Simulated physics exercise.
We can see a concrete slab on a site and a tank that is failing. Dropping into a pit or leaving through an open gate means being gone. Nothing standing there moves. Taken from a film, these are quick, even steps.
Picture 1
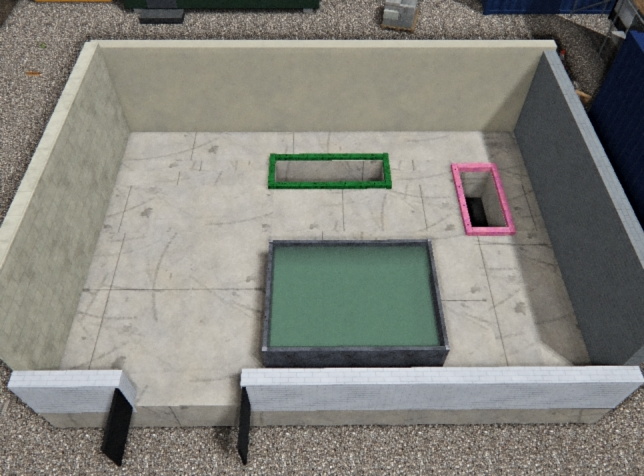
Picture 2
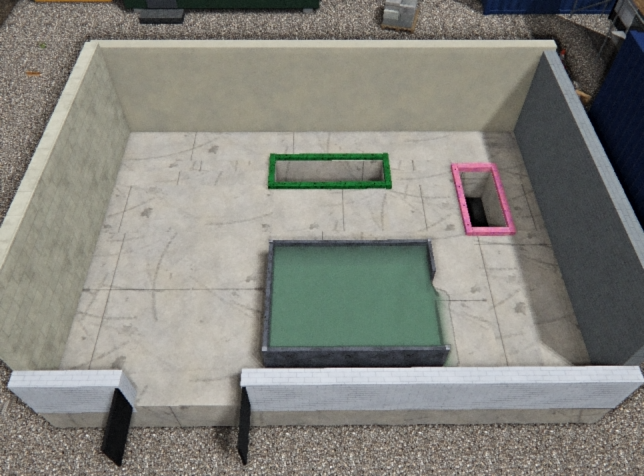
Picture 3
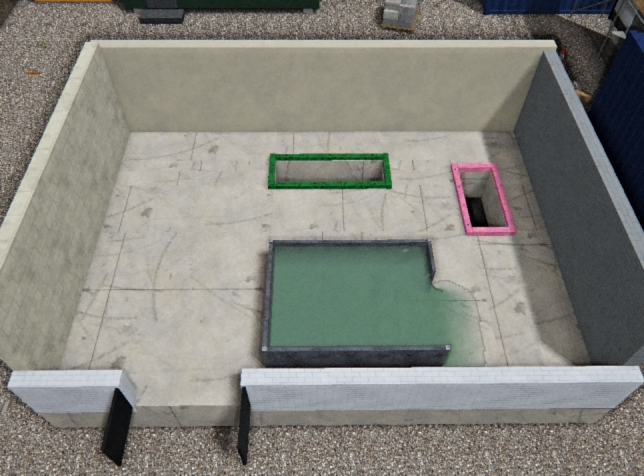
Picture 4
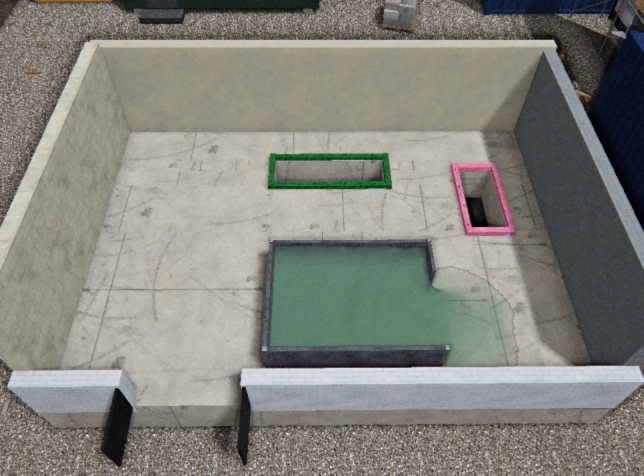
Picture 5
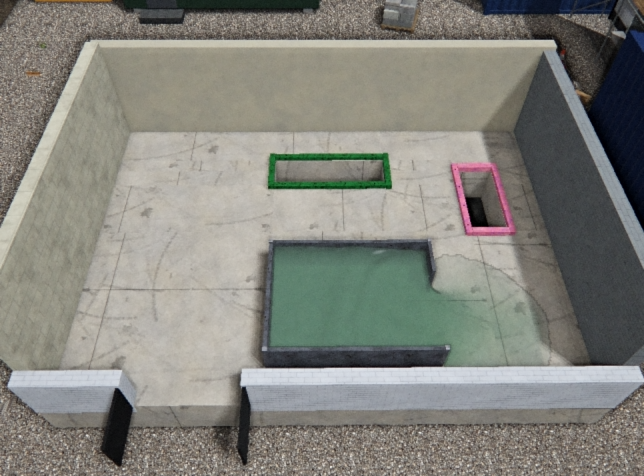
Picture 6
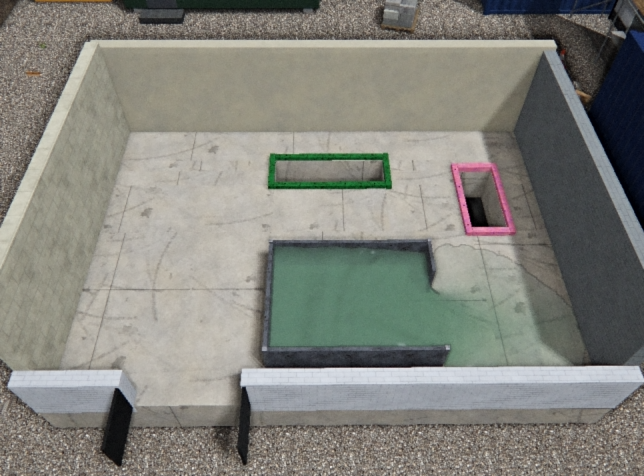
At the start, an open tank of green water stands whole and still on a walled concrete slab, near a green-framed pit and a pink-framed pit. Its right side breaks open, and water pours through the gap, then spreads rightward across the slab in a widening, thinning sheet toward the right wall.
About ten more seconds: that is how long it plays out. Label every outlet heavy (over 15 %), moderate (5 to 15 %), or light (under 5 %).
Labels: Gate - light, pink pit - moderate, green pit - light.
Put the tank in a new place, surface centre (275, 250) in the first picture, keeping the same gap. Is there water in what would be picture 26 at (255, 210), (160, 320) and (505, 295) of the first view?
So, first one stays dry, second one stays dry, third one got wet.
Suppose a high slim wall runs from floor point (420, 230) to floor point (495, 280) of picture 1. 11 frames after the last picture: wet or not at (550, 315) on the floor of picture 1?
My call: Swamped.
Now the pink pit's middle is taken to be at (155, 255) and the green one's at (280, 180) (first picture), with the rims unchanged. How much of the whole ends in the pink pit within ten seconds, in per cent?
Out of a hundred parts, 0 go to pink.
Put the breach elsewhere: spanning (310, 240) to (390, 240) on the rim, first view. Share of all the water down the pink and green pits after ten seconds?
In percent: Pink 2, green 30.
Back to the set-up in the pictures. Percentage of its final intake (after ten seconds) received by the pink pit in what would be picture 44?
Estimate: Roughly 90 %.
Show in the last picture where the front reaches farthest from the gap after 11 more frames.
My guess would be about (521, 176).
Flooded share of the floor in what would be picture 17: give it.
About 15 in a hundred.
A moment on, water covers 15 % of the floor; the gate 0 %, the pink pit 0 %, the green pit 0 %.
Next, water covers 15 % of the floor; the gate 0 %, the pink pit 0 %, the green pit 0 %.
Then, water covers 25 % of the floor; the gate 0 %, the pink pit 3 %, the green pit 0 %.
Later, water covers 60 % of the floor; the gate 0 %, the pink pit 8 %, the green pit 0 %.
In the end, water covers 90 % of the floor; the gate 1 %, the pink pit 10 %, the green pit 1 %.
